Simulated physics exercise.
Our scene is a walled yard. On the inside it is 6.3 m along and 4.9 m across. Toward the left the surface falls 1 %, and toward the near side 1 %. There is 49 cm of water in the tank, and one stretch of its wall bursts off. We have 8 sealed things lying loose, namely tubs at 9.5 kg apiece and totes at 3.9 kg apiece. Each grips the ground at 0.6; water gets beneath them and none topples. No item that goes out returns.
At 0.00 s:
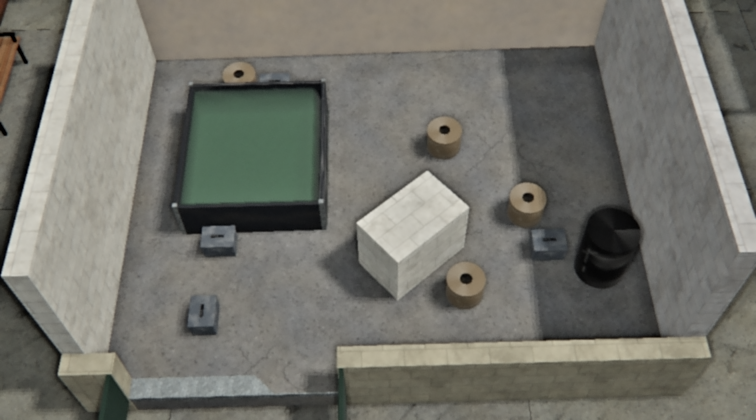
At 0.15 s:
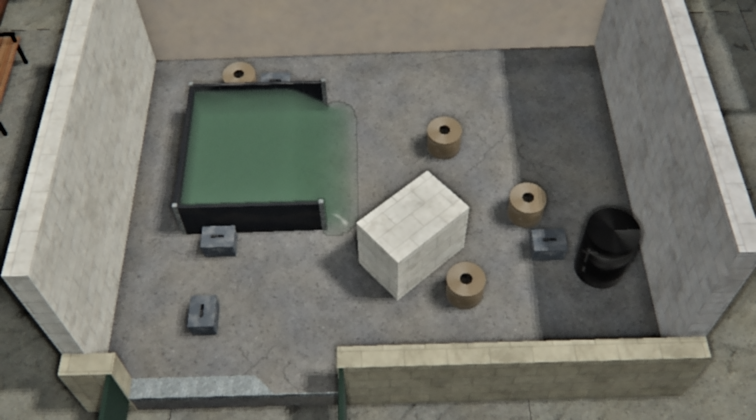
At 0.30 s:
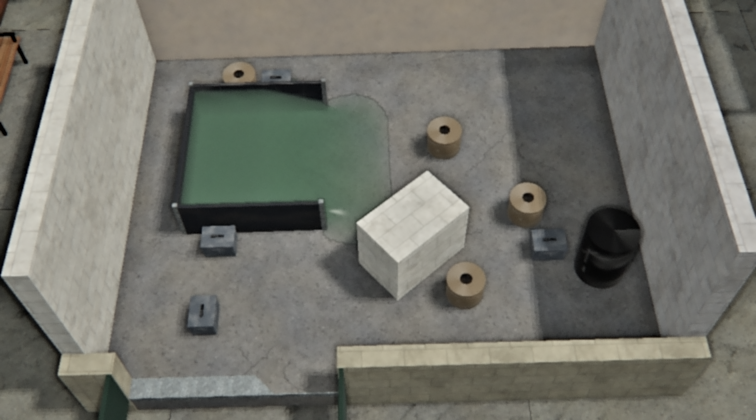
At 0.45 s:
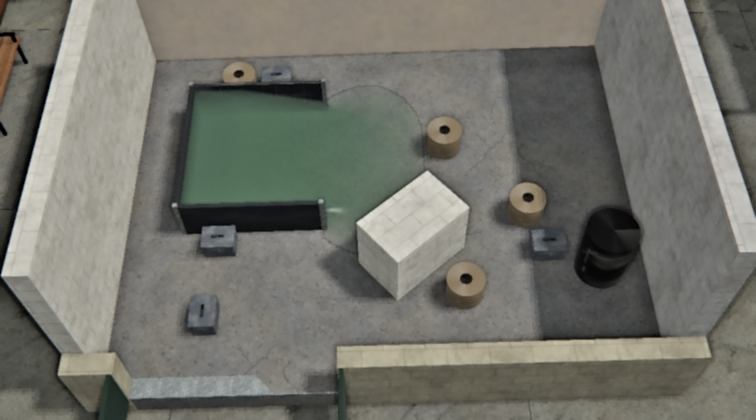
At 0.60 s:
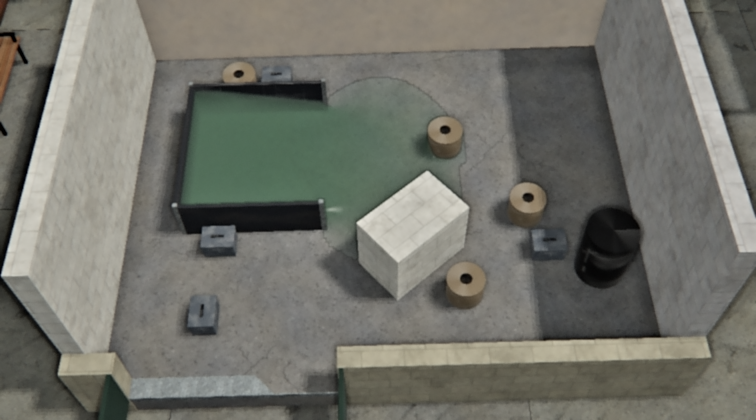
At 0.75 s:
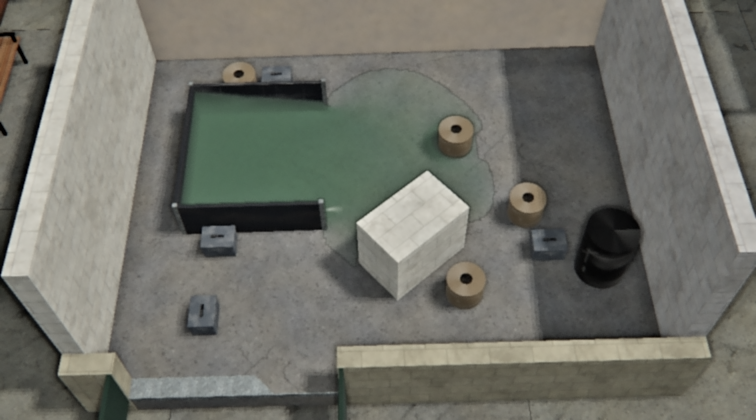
Green water pours from the tank's open right side, spreads across the yard and nudges a round tub.
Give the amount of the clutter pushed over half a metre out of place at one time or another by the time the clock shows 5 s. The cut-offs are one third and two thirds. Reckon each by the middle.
The share is between one third and two thirds.
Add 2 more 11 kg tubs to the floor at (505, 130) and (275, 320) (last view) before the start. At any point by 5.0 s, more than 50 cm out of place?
In turn: Past it, under.
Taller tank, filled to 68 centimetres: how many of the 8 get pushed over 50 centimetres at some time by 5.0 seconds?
Count: 5.
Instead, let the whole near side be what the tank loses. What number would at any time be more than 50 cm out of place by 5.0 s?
Then it comes to 2.
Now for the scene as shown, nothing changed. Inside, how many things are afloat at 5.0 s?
2.
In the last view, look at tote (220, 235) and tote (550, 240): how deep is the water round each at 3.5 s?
Depth approx. 2 cm / 8 cm.
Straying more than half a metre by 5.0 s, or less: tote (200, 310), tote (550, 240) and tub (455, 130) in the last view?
First falling below it, second exceeding it, third exceeding it.
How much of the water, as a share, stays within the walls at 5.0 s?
Around 98 per cent of the water is still in there.
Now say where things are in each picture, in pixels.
The first picture shows a tote at (274, 82) rests on the ground; a tub at (445, 130) rests on the ground; water covers 3.2 m2; 0 of 8 have shifted.
The second picture shows a tote at (275, 81) rests on the ground, 9 cm from its start; a tub at (445, 130), on the bottom; 4.1 m2 under water; 1 of 8 have shifted.
The third picture shows a tote at (276, 78), on the bottom, 20 cm from its start; a tub at (445, 130) rests on the ground; water covers 5.1 m2; 1 of 8 have shifted.
The fourth picture shows a tote at (276, 74), on the bottom, 27 cm from its start; a tub at (445, 130), on the bottom; water covers 6.2 m2; 1 of 8 have shifted.
The fifth picture shows a tote at (276, 74), on the bottom, 27 cm from its start; a tub at (445, 130), on the bottom; 7.2 m2 under water; 1 of 8 have shifted.
The sixth picture shows a tote at (276, 74) rests on the ground, 27 cm from its start; a tub at (456, 129), on the bottom, 15 cm from its start; water covers 8.2 m2; 2 of 8 have shifted.
After 1.1 s 1 of 8 are over 50 cm from their spots; 0 afloat.
After 2.2 s 2 of 8 are over 50 cm from their spots; 1 afloat.
After 3.5 s 3 of 8 are over 50 cm from their spots; 3 afloat.
After 5.0 s 3 of 8 are over 50 cm from their spots, and 3 have been at some point; 2 afloat.
